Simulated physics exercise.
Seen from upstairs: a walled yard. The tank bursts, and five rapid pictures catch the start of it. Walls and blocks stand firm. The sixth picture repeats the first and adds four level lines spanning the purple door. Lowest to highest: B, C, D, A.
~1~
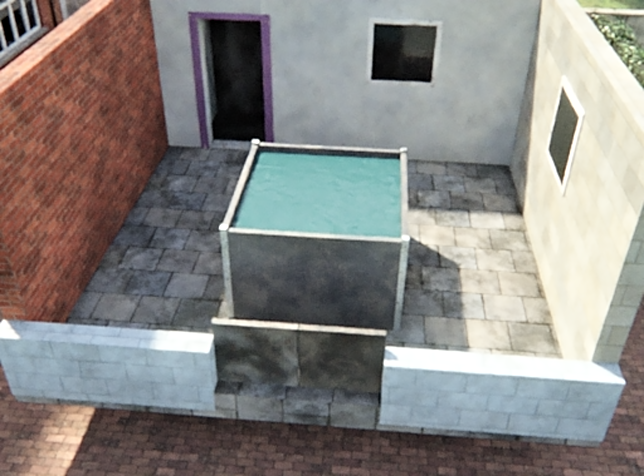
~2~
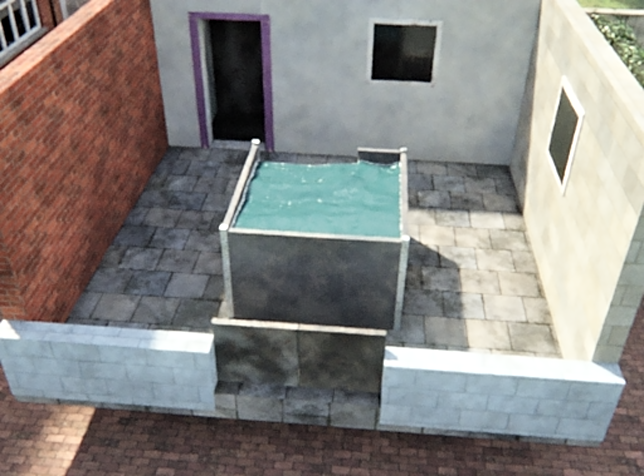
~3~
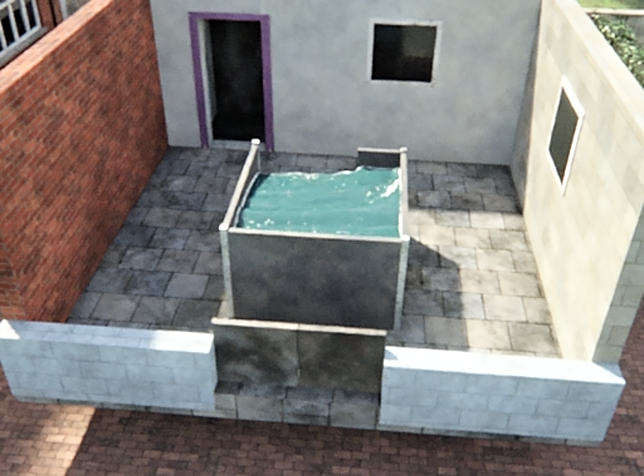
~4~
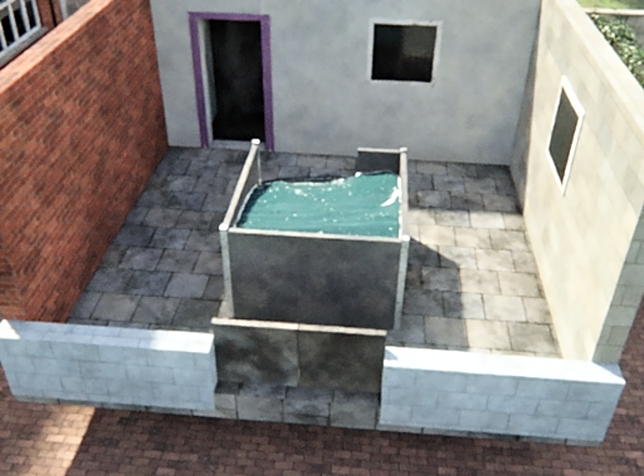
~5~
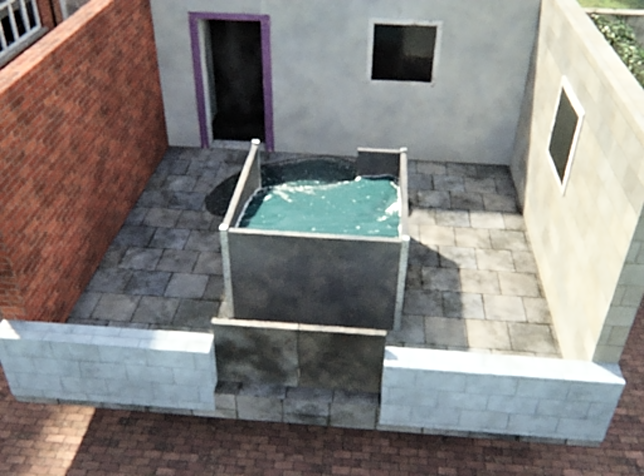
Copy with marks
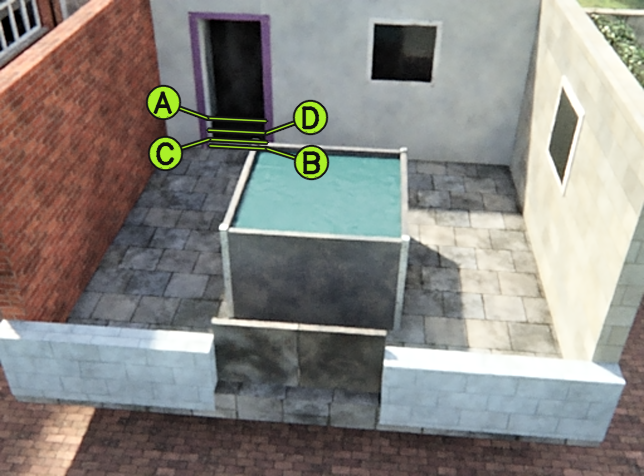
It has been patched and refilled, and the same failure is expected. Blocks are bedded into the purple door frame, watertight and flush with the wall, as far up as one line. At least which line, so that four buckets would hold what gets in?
Choose A.
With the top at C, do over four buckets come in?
Yes, that goes wrong.
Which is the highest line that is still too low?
The answer is D.
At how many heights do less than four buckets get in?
One.
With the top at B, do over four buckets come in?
Yes.
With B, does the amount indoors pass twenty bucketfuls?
Yes, it does.
On the marked copy, A at (236, 119); B at (238, 147); C at (237, 140); D at (237, 131); from the bottom up B, C, D, A.
Choosing A, a splash gets over, under a bucket.
Choosing B, dozens of bucketfuls pour in.
Choosing C, dozens of bucketfuls pour in.
Choosing D, about 8 bucketfuls get in.
